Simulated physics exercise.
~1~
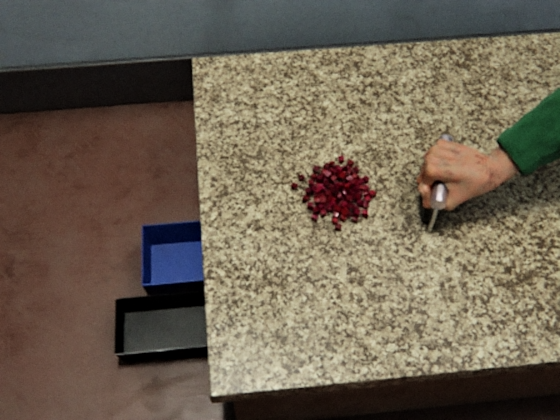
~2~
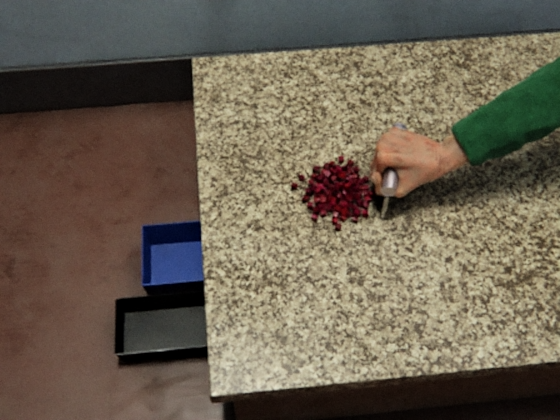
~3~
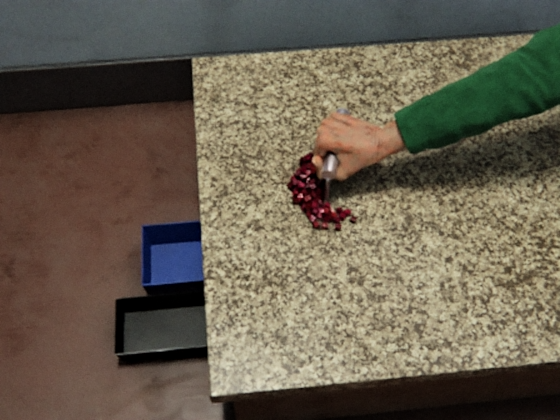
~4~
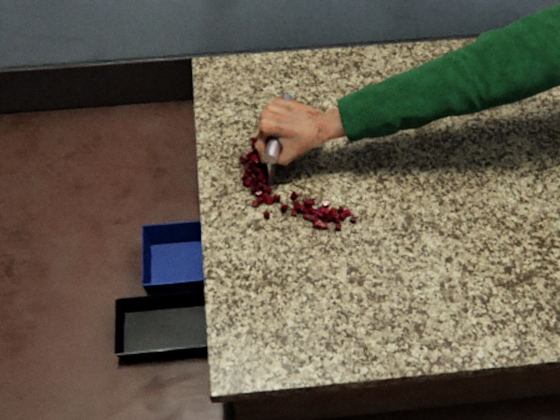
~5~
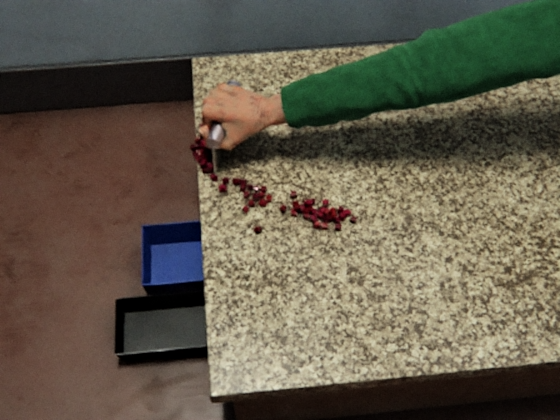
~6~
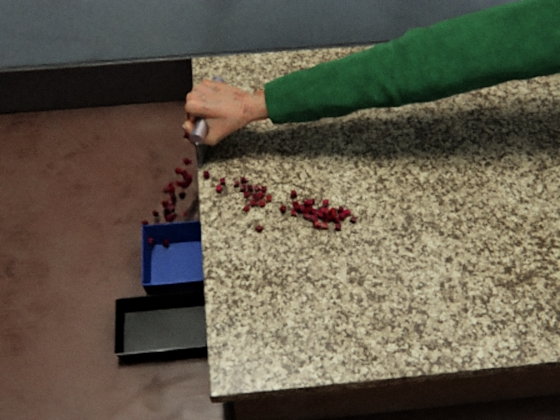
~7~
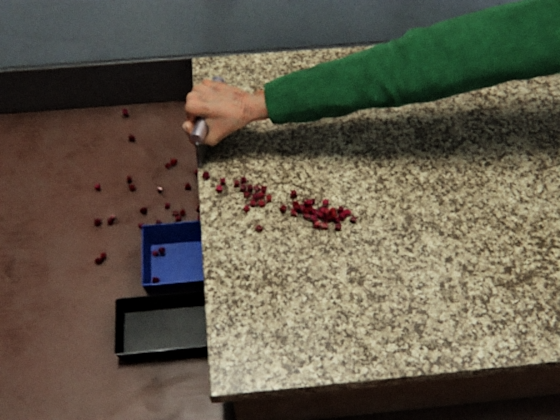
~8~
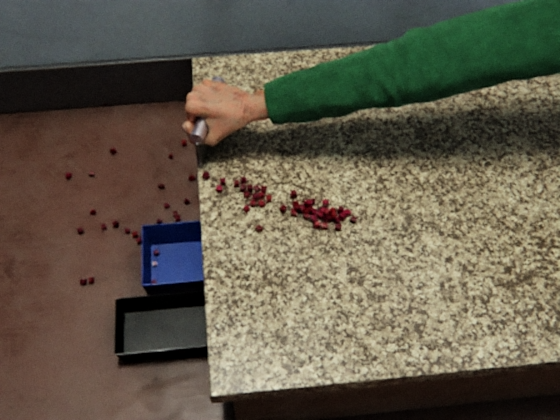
A hand in a green sleeve grips a small scraper and moves it left across a speckled countertop toward a heap of dark red beetroot cubes. The blade meets the heap and pushes through its upper part, drawing the cubes out into a slanting trail. It carries a cluster to the left edge, where the hand halts. The cluster spills over, a few cubes landing in the blue tin while many more miss it and scatter across the brown floor. The black tin stays empty, and most of the cubes remain strewn on the counter.
